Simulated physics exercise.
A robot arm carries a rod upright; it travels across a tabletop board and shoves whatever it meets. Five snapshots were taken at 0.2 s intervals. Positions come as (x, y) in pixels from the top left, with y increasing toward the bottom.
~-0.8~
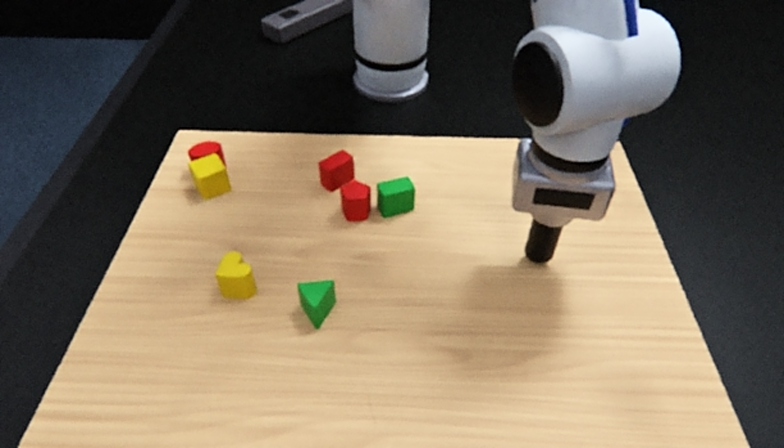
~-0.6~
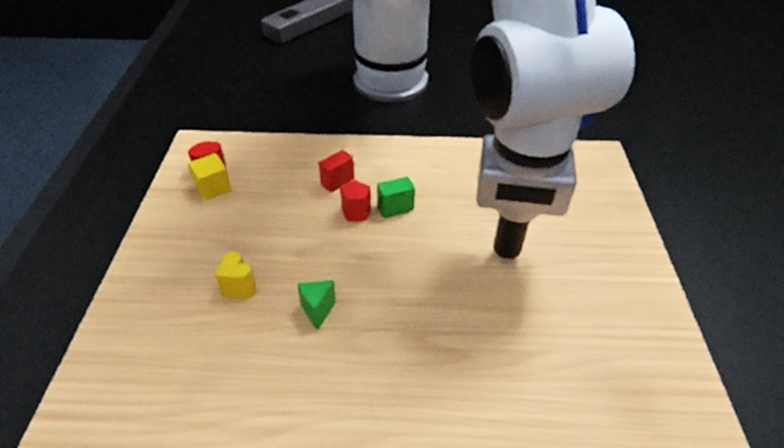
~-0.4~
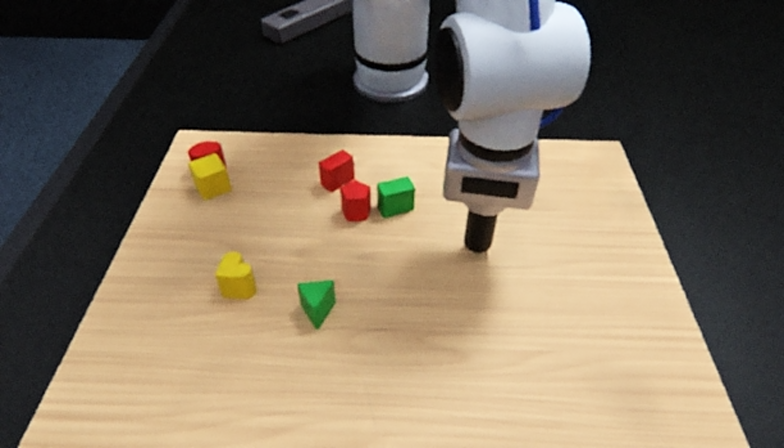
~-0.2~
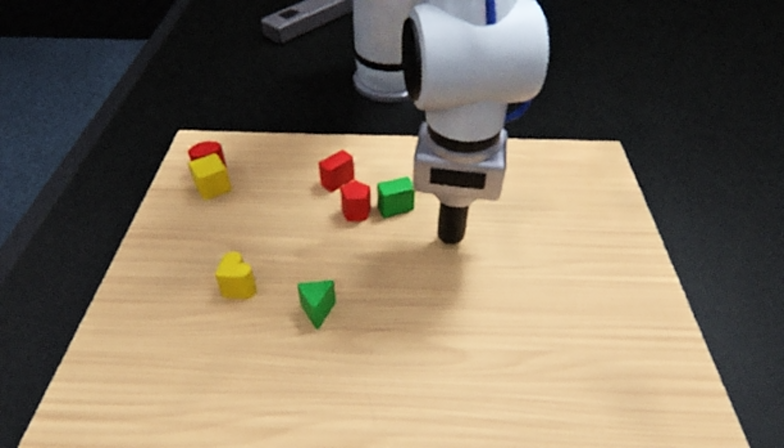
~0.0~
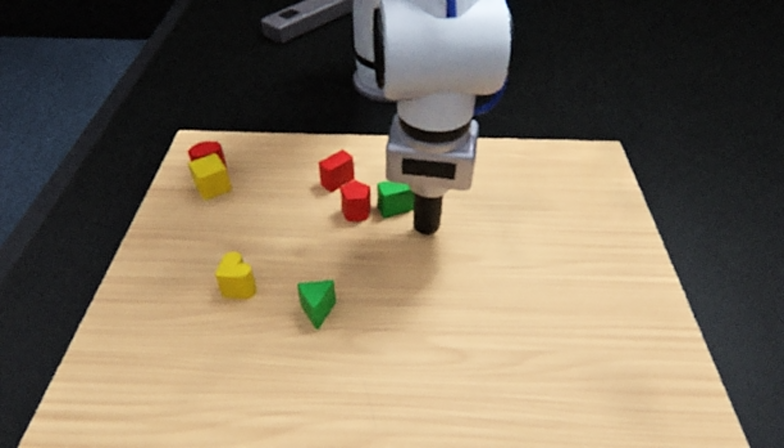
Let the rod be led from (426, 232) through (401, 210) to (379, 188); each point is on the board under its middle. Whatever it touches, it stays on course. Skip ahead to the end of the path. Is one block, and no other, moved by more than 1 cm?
Yes
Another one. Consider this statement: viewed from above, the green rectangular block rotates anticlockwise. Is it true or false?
The statement is true.
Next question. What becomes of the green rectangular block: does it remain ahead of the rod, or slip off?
The rod will still be pushing it.
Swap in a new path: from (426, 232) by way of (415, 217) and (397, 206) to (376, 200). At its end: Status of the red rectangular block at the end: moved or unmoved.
It's unmoved.
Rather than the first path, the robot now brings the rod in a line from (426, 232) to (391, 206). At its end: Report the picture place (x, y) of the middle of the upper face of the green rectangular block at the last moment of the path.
It is at (377, 172).
The first path, step by step. Halfway along, rod at (401, 203); green rectangular block at (383, 176), turned 25° anticlockwise.
At the end, rod at (379, 182); red pentagon not moved; green rectangular block at (358, 159), turned 50° anticlockwise.
